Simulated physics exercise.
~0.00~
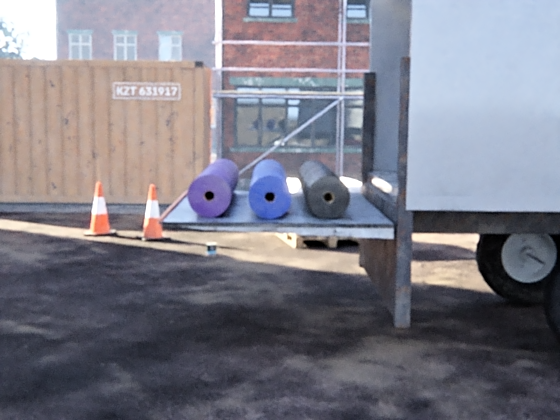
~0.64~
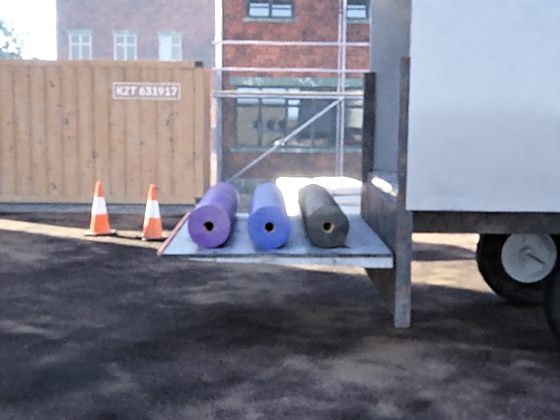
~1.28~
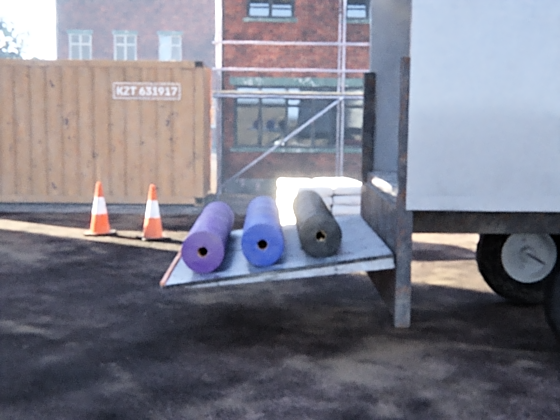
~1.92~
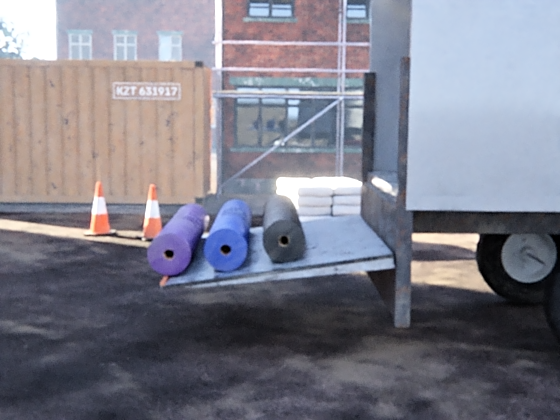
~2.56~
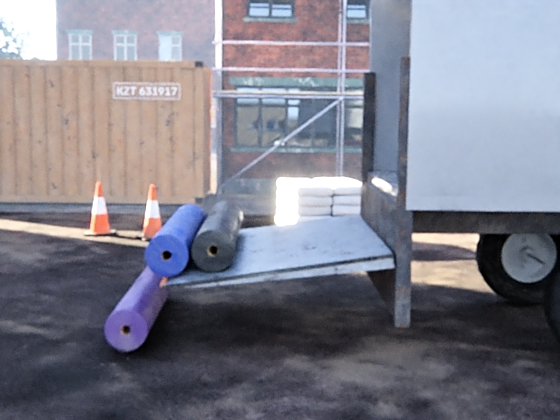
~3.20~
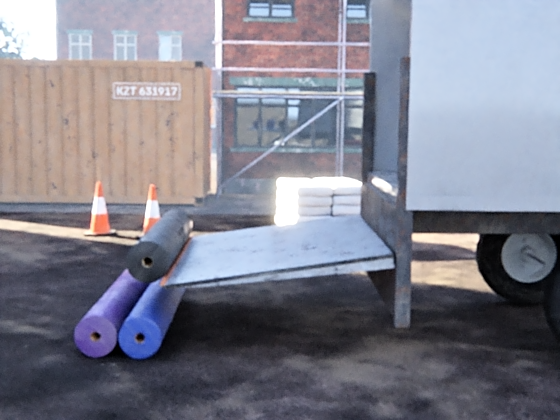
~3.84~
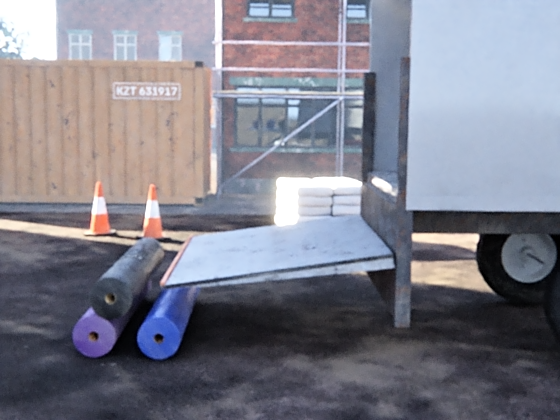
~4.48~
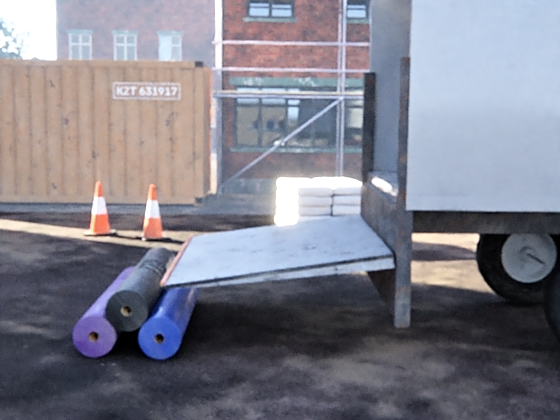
In a yard beside a brick building, a truck's raised tail-lift sank slightly and tipped outwards, and the purple, blue and black rolls on it rolled left and dropped off the edge in turn, ending side by side on the ground with black between the others.
